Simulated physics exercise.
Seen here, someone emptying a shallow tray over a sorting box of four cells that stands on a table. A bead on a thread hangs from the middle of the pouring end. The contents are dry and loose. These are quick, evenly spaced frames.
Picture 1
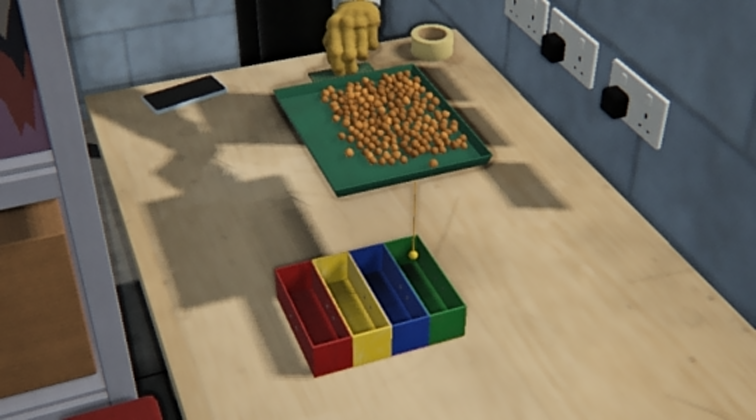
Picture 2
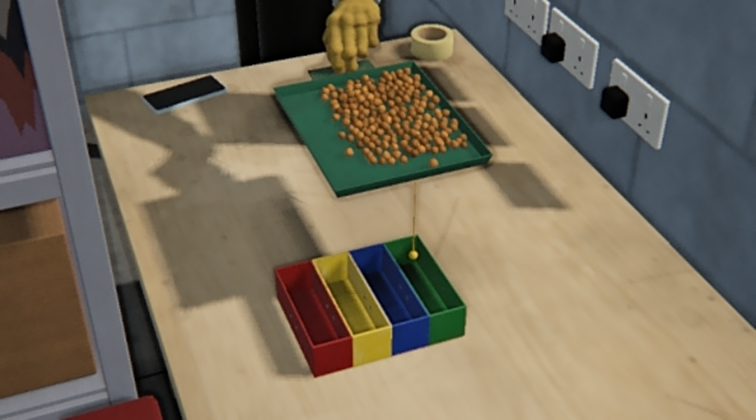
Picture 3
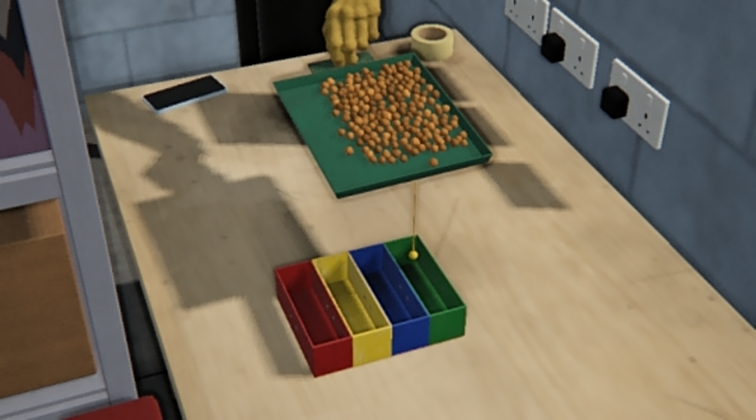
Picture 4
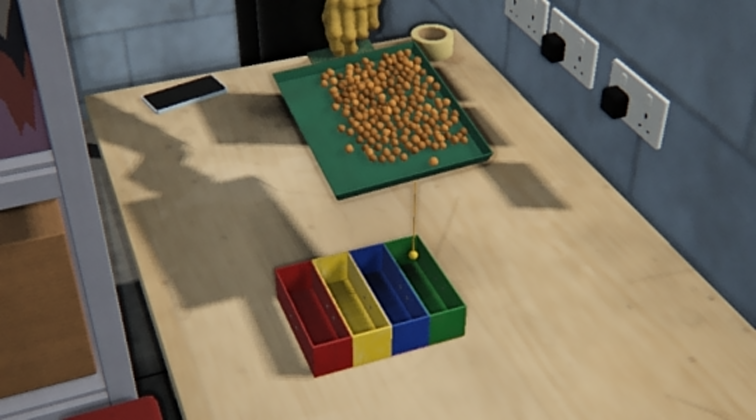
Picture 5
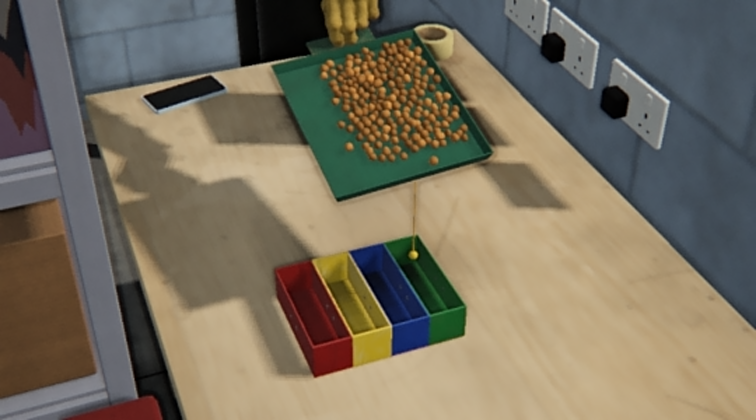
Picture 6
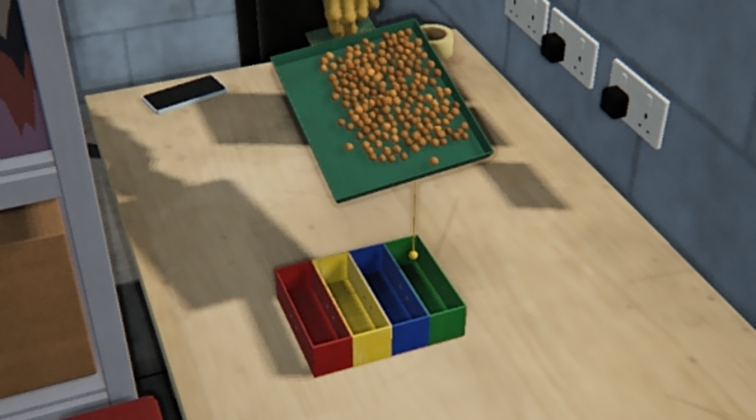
At first, a yellowish hand is at the far edge of a green tray of roasted chickpeas, level above a table with a red, yellow, blue and green sorting box. Then the tray's far side rises gradually, tilting it toward its near left corner, while the chickpeas stay bunched together and the hanging yellow bead barely moves.
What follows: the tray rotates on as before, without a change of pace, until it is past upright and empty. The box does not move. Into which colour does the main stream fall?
The yellow cell gets the most.
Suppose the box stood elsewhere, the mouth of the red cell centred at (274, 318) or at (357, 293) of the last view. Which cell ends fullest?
First blue, then the red cell.
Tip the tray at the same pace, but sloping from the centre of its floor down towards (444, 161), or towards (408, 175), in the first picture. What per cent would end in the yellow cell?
About 0 and 20 per cent.
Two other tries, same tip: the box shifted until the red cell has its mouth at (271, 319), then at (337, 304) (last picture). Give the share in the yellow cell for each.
Roughly 10 per cent, and 40 per cent.
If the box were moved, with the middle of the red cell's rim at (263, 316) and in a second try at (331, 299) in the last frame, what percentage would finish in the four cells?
In turn 80 and 100 in a hundred.
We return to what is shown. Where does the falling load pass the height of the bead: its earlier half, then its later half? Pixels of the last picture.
At about (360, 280), then at (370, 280).
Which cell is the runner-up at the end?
The runner-up: The cell in blue.
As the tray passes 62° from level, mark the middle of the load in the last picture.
Around (377, 169).
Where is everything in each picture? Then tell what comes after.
In the first frame, corners of the pouring end at (338, 187) and (488, 154), level; middle of the load at (389, 117), roasted chickpeas; bead on its thread at (413, 255); red cell at (333, 354); yellow cell at (372, 344); blue cell at (410, 333); green cell at (447, 323).
In the second frame, corners of the pouring end at (338, 188) and (488, 153), level; middle of the load at (389, 116).
In the third frame, corners of the pouring end at (338, 189) and (488, 153), tipped barely, lowest at the left corner; middle of the load at (389, 112).
In the fourth frame, corners of the pouring end at (338, 192) and (488, 152), tipped a little, lowest at the left corner; middle of the load at (389, 106).
In the fifth frame, corners of the pouring end at (338, 194) and (489, 151), tipped a little, lowest at the left corner; middle of the load at (389, 100).
In the sixth frame, corners of the pouring end at (338, 196) and (489, 150), tipped clearly, lowest at the left corner; middle of the load at (389, 95); red cell at (333, 354); yellow cell at (372, 344); blue cell at (410, 333); green cell at (447, 323).
Soon after the last picture, tray tipped steeply; most on the tray; a stray few in the yellow cell; a stray few in the red cell; a stray few in the blue cell; a stray few in the green cell; a small part falling or outside the box.
A little later, tray tipped past a quarter turn; a small part on the tray; about a third in the yellow cell; about a quarter in the blue cell; a small part in the green cell; a small part in the red cell; about a quarter falling or outside the box.
Later still, tray tipped past a quarter turn; about half in the yellow cell; about a quarter in the blue cell; a small part in the green cell; a small part in the red cell; a small part falling or outside the box.
At rest, tray tipped past a quarter turn; about half in the yellow cell; about a quarter in the blue cell; a small part in the green cell; a small part in the red cell; a small part outside the box.
